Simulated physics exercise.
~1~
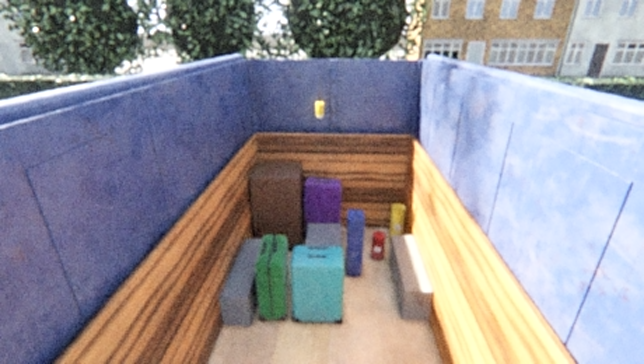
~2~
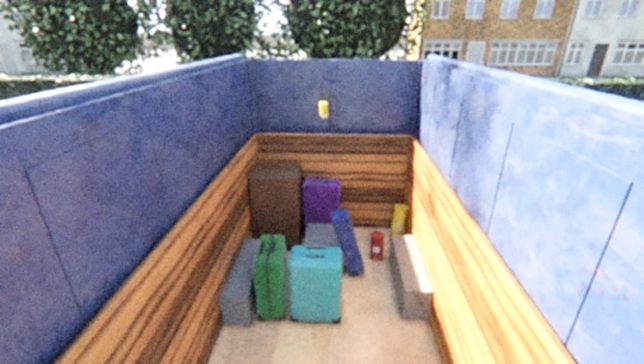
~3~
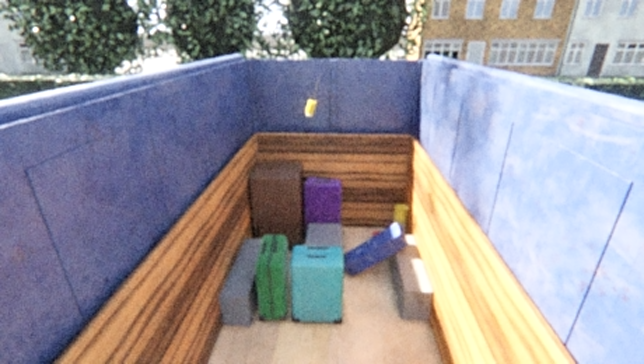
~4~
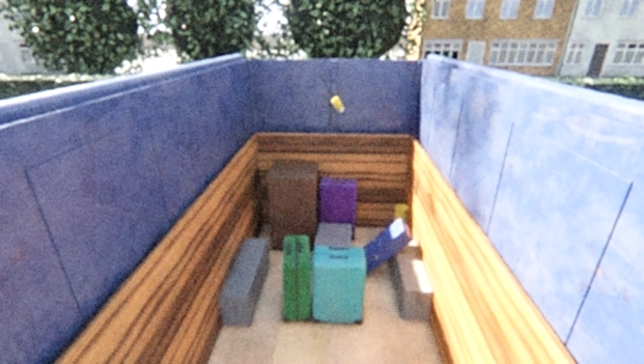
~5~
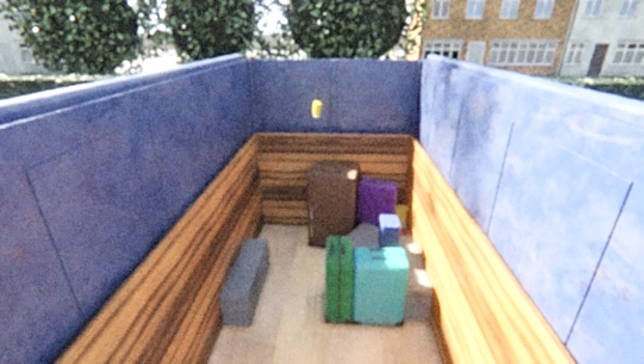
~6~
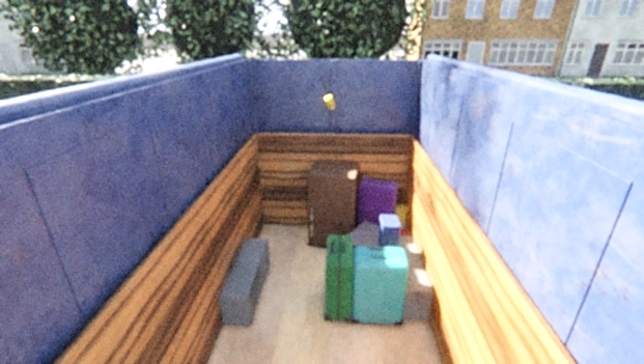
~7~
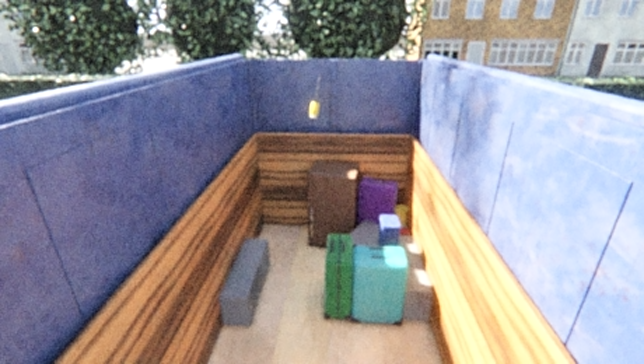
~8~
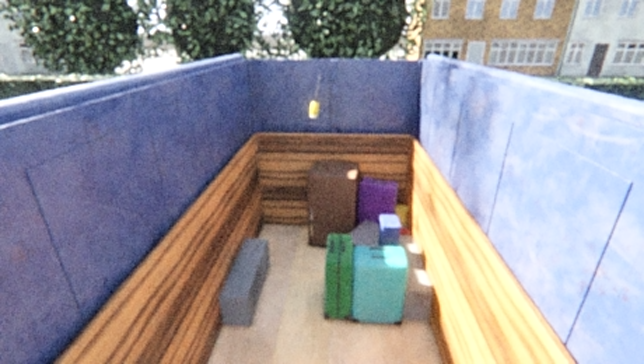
Load bay of a moving van, a blue box tipping right, then upright cases and a brown block sliding right and settling together.
